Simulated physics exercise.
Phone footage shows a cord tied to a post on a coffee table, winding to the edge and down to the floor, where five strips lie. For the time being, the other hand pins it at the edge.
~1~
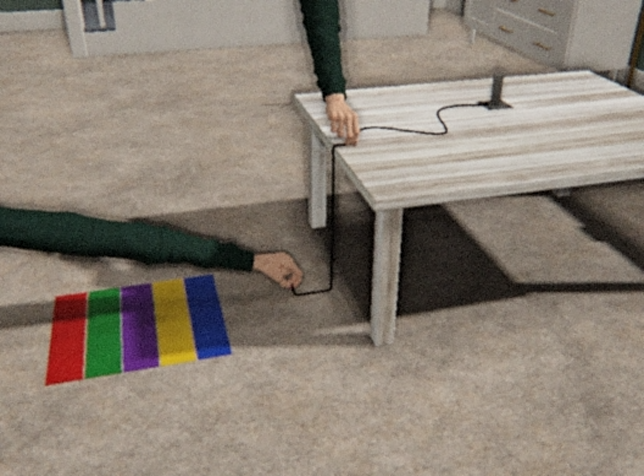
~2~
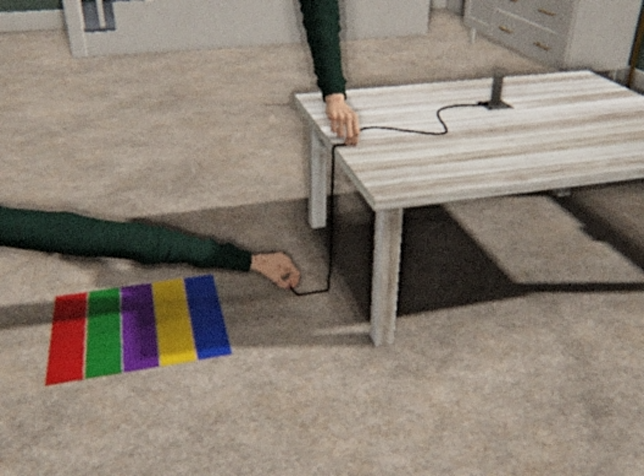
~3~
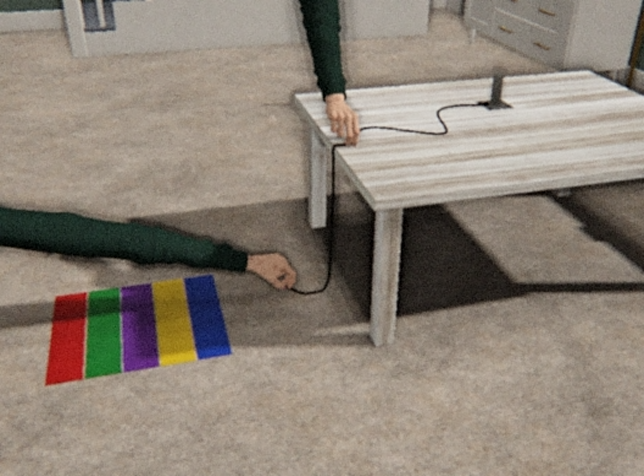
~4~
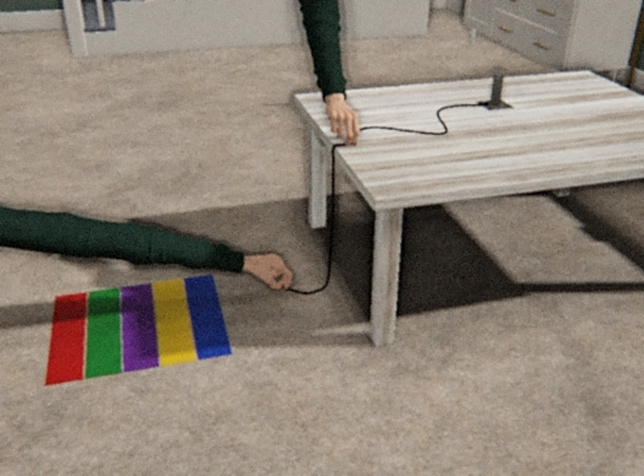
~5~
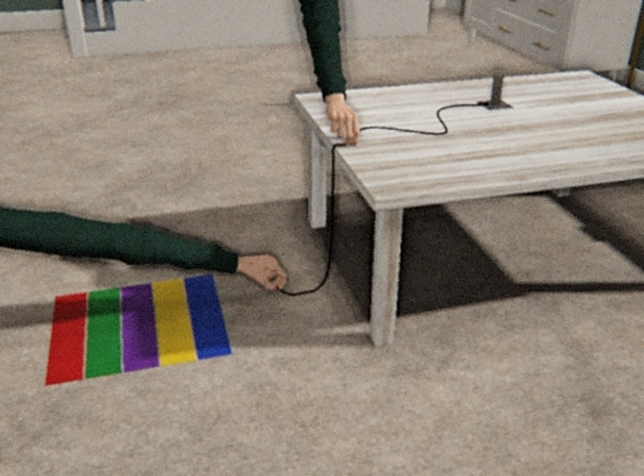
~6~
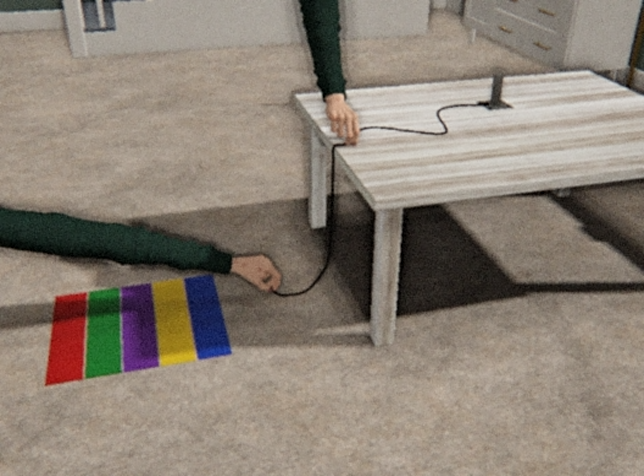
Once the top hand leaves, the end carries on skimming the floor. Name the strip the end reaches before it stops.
Green.
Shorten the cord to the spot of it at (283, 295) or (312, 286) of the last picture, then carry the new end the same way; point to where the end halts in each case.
Around (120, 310) for the first cut and around (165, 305) for the second.
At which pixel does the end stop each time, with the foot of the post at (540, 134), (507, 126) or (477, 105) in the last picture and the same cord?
First (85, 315), then (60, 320), then (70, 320).
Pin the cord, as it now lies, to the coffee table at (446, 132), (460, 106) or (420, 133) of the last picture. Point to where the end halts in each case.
Pixel places, try by try: (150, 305), (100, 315), (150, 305).
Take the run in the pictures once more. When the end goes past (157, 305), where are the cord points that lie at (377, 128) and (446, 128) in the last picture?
Taking them in turn, (333, 139) and then (403, 124).
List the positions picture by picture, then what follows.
End (293, 285); blue (212, 340); yellow (176, 346); purple (140, 352); green (103, 358); red (65, 364), in the first frame.
End (290, 286); cord through (459, 106) (445, 127) (390, 129) (349, 144) (332, 205) (330, 272), in the second frame.
End (287, 286), in the third frame.
End (283, 287); cord through (459, 106) (445, 127) (390, 129) (349, 144) (333, 205) (329, 272), in the fourth frame.
End (277, 288), in the fifth frame.
End (272, 288); cord through (459, 106) (445, 127) (390, 129) (349, 144) (332, 205) (323, 273), in the sixth frame.
Early on, end near (157, 305); over yellow.
Midway, end near (118, 311); over green.
At the end of the slack, end near (94, 315); over green. The green one.
